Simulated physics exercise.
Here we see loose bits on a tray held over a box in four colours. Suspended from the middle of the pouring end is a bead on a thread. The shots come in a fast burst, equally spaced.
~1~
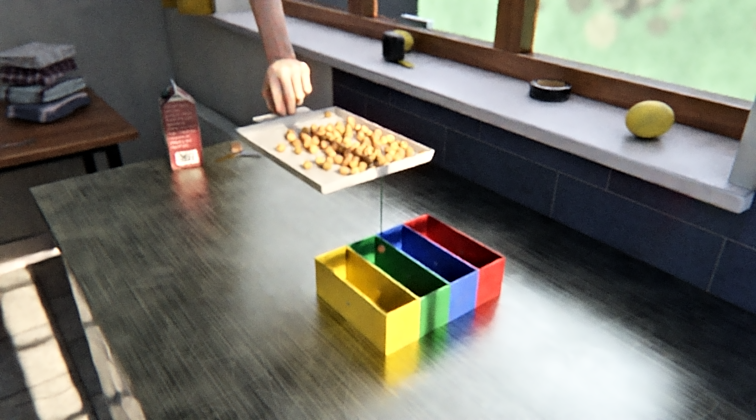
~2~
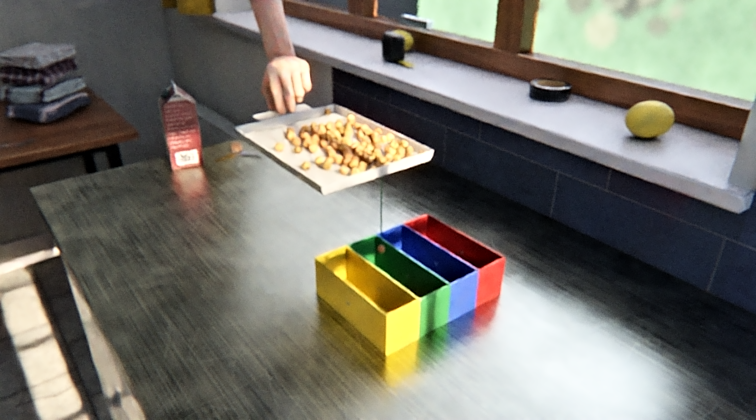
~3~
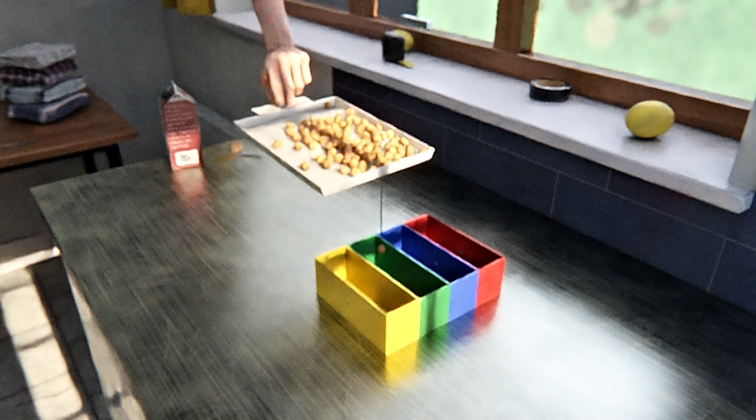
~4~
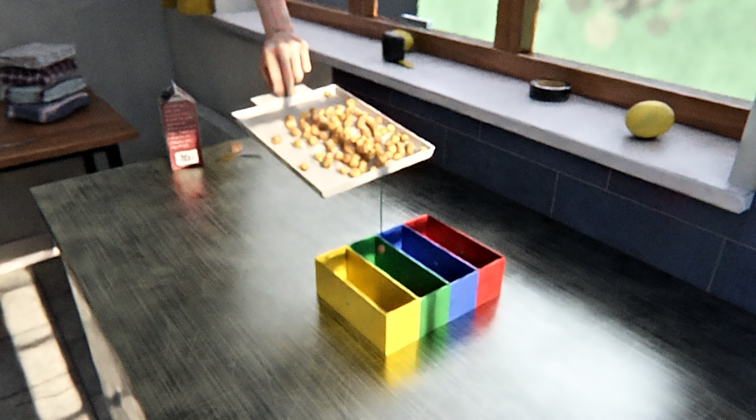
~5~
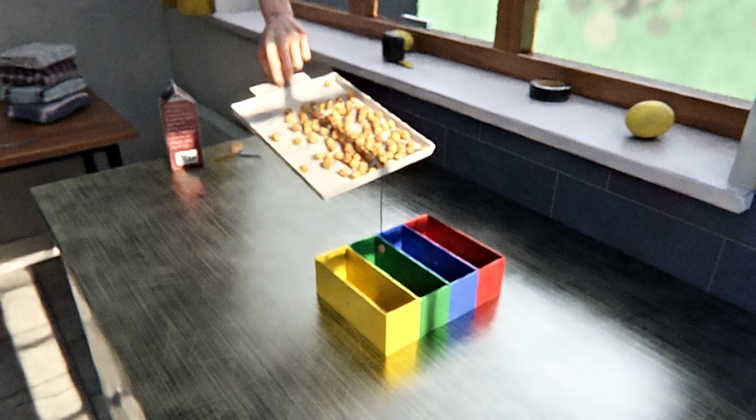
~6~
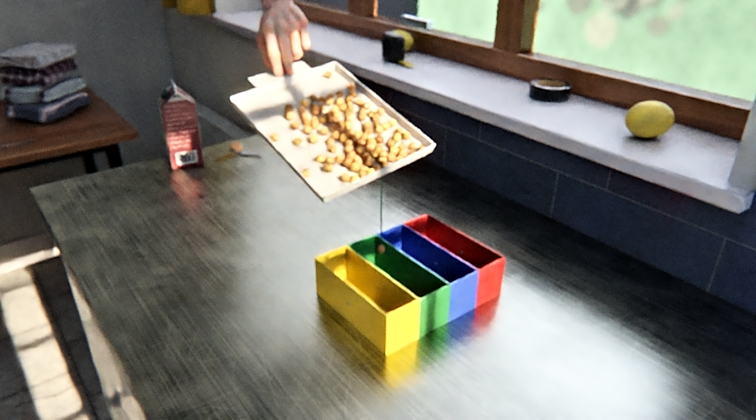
On a dark worktop beside a window, a hand holds a pale tray of small round tan pieces above a box with yellow, green, blue and red compartments. The hand gradually tilts the tray, its near edge dipping slightly lower at the left corner, and the pieces shift and spread across its surface.
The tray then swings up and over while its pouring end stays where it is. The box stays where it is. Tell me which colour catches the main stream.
The yellow cell catches it.
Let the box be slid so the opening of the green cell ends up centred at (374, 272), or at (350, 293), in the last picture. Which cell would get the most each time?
In the first case it's the yellow one, in the second it's the green cell.
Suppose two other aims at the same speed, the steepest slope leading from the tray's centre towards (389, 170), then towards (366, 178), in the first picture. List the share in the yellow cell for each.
Respectively 10 and 30 in a hundred.
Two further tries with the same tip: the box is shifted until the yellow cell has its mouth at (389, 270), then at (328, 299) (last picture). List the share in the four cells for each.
0 per cent, then 100 per cent.
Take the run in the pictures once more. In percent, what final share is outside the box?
Roughly 70 per cent.
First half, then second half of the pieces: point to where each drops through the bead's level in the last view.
For the early half I get (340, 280), and for the late half (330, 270).
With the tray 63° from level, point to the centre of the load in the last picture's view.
(347, 171).
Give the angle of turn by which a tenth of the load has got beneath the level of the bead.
Somewhere near 70 degrees, I'd say.
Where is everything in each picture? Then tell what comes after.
In the first picture, corners of the pouring end near (323, 184) and (430, 151), level; middle of the load near (348, 146), round wooden beads; bead on its thread near (381, 249); yellow cell near (403, 323); green cell near (434, 307); blue cell near (463, 292); red cell near (490, 279).
In the second picture, corners of the pouring end near (323, 184) and (431, 150), level; middle of the load near (348, 145).
In the third picture, corners of the pouring end near (323, 186) and (431, 149), tipped barely, lowest at the left corner; middle of the load near (348, 141).
In the fourth picture, corners of the pouring end near (323, 189) and (431, 147), tipped a little, lowest at the left corner; middle of the load near (348, 137).
In the fifth picture, corners of the pouring end near (323, 192) and (432, 146), tipped a little, lowest at the left corner; middle of the load near (348, 134).
In the sixth picture, corners of the pouring end near (323, 194) and (432, 144), tipped clearly, lowest at the left corner; middle of the load near (349, 133), all but a few on the move; yellow cell near (403, 323); green cell near (434, 307); blue cell near (463, 292); red cell near (490, 279).
Shortly afterwards, tray tipped steeply; the bulk on the tray; only a few in the yellow cell; a little falling or outside the box.
Next, tray tipped past a quarter turn; only a few on the tray; near a quarter in the yellow cell; only a few in the green cell; near two thirds falling or outside the box.
Some moments later, tray tipped past a quarter turn; near a quarter in the yellow cell; only a few in the green cell; near two thirds falling or outside the box.
In the end, tray tipped past a quarter turn; near a quarter in the yellow cell; only a few in the green cell; none at all in the blue cell; none at all in the red cell; near two thirds outside the box.
